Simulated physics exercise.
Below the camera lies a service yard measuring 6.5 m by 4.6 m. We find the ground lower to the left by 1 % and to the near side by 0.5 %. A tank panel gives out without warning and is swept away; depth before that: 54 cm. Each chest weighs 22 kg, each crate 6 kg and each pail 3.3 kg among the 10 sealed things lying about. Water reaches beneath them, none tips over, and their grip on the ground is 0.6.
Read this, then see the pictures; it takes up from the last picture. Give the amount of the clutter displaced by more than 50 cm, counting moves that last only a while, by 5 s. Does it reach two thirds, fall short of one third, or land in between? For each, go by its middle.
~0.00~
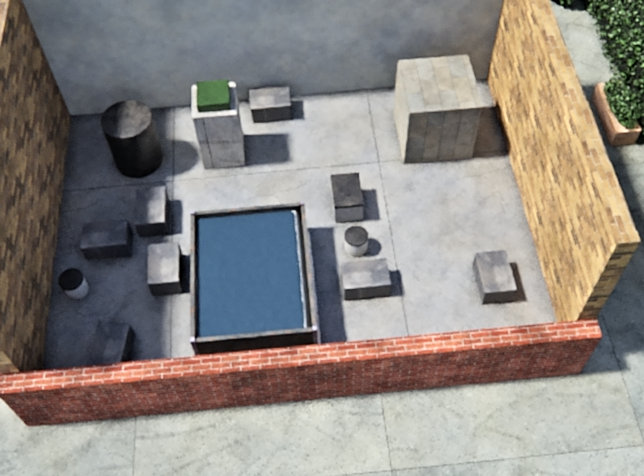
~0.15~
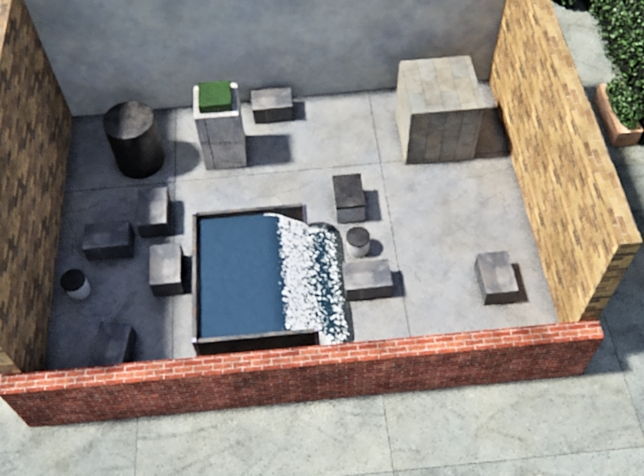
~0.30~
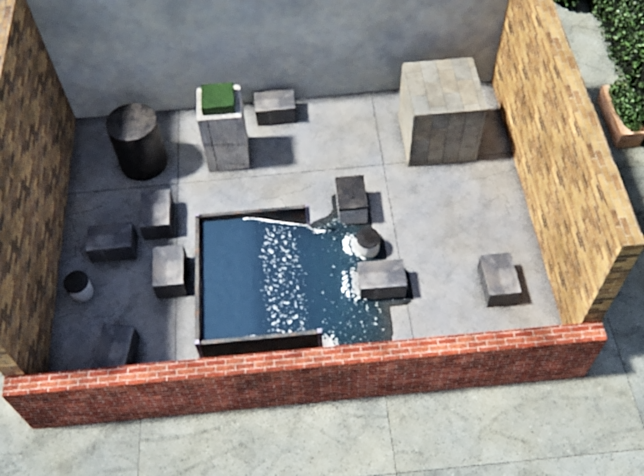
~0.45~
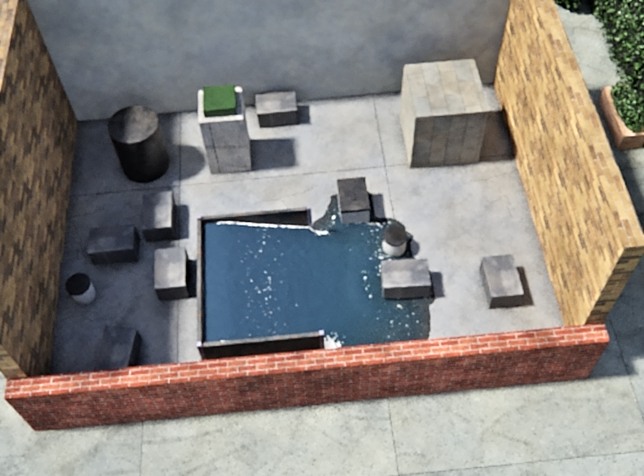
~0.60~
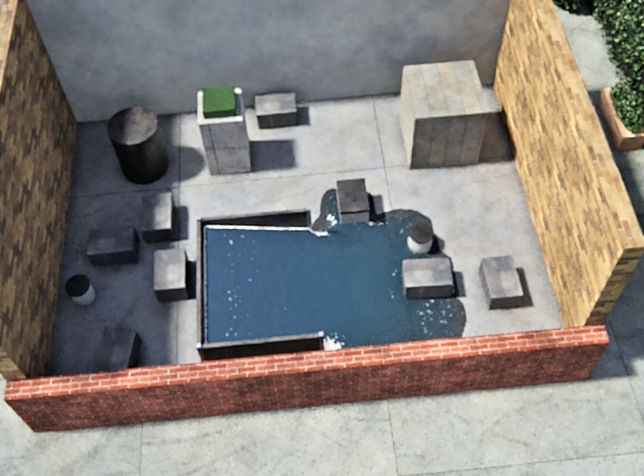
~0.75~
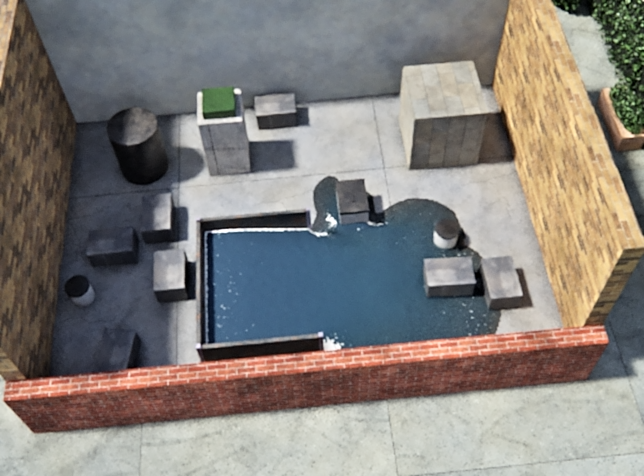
Only a small share, below a third.
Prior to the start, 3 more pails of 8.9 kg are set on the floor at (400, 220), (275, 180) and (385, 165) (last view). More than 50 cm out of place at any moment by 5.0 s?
Order as listed: Beyond half a metre / inside half a metre / inside half a metre.
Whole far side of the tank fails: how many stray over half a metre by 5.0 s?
Then it comes to 4 of them.
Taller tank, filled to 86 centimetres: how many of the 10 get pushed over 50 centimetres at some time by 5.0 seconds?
The count would be 6.
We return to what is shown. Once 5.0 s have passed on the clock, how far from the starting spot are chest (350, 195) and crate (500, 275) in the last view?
In turn: 30 cm, 140 cm.
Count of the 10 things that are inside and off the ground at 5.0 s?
Count at that moment: 4.
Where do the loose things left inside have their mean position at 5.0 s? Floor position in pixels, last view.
I'd put it close to (257, 223) in the last view.
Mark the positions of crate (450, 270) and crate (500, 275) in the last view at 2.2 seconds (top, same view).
Around (496, 257) and (541, 257).
After 1.1 s 2 of 10 are over 50 cm from their spots; 1 afloat.
After 2.2 s 2 of 10 are over 50 cm from their spots; 3 afloat.
After 3.5 s 3 of 10 are over 50 cm from their spots; 3 afloat.
After 5.0 s 3 of 10 are over 50 cm from their spots, and 3 have been at some point; 4 afloat.
